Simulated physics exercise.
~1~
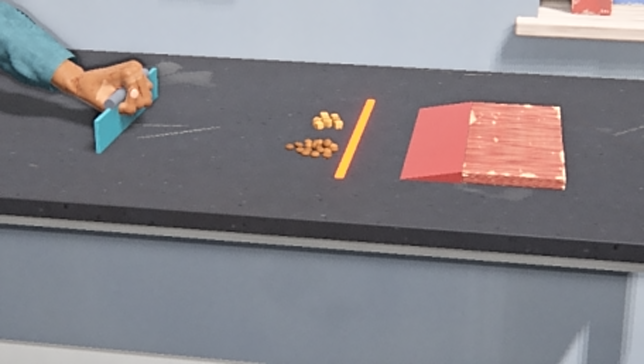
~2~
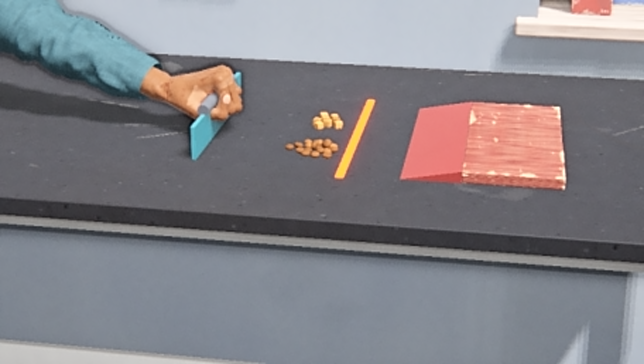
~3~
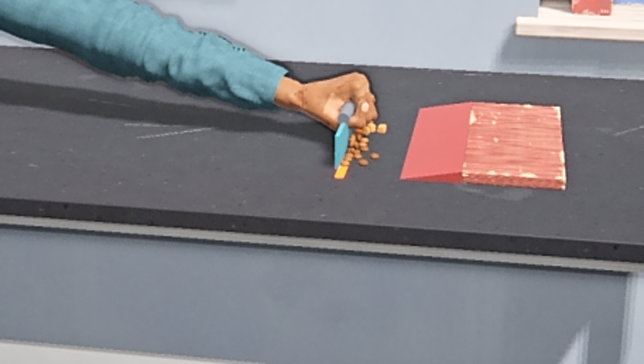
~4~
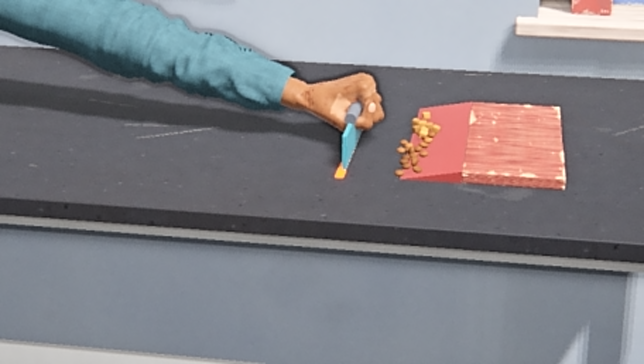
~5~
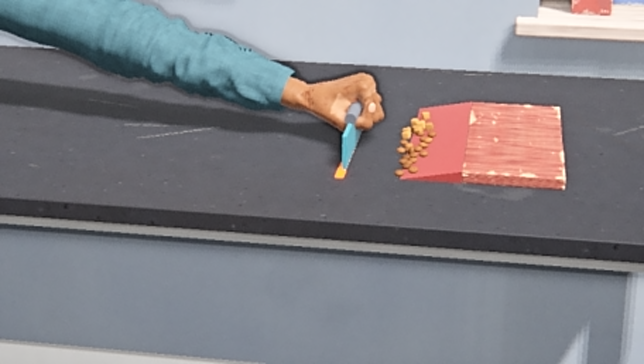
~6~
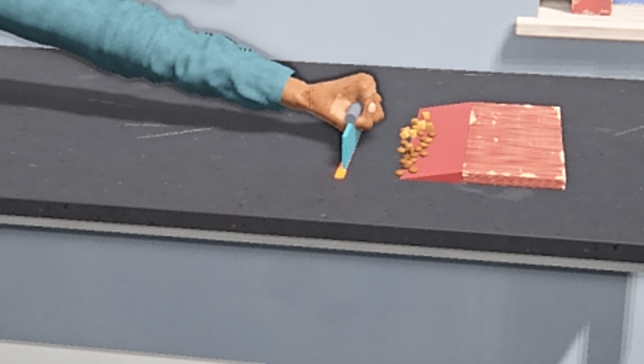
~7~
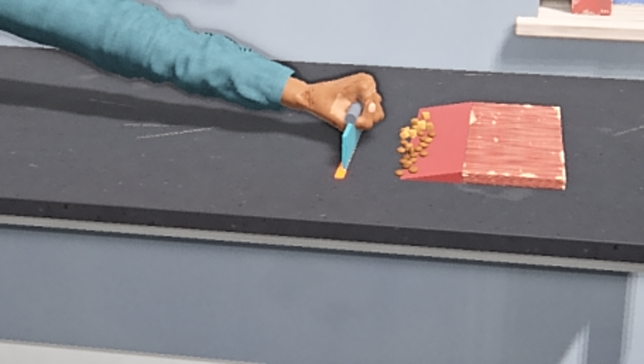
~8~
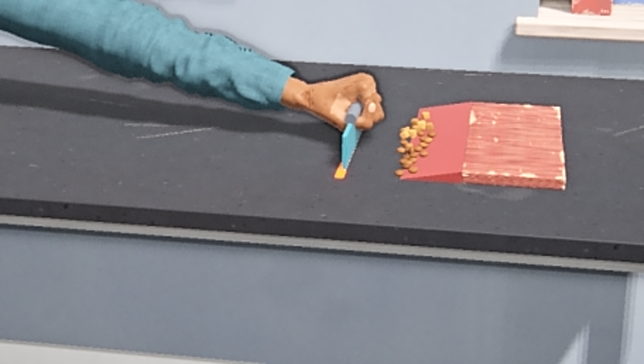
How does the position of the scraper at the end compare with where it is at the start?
At the start the scraper is near the left end of the table, well away from the loose pieces. At the end it is much farther right, stopped at the orange tape just short of the red ramp.
We see a hand slide a teal scraper rightward across a dark table, pushing two small batches of loose brown and yellowish pieces toward a red ramp. The scraper stops at the orange tape, and the pieces come to rest around the ramp's lower part, none past the top.
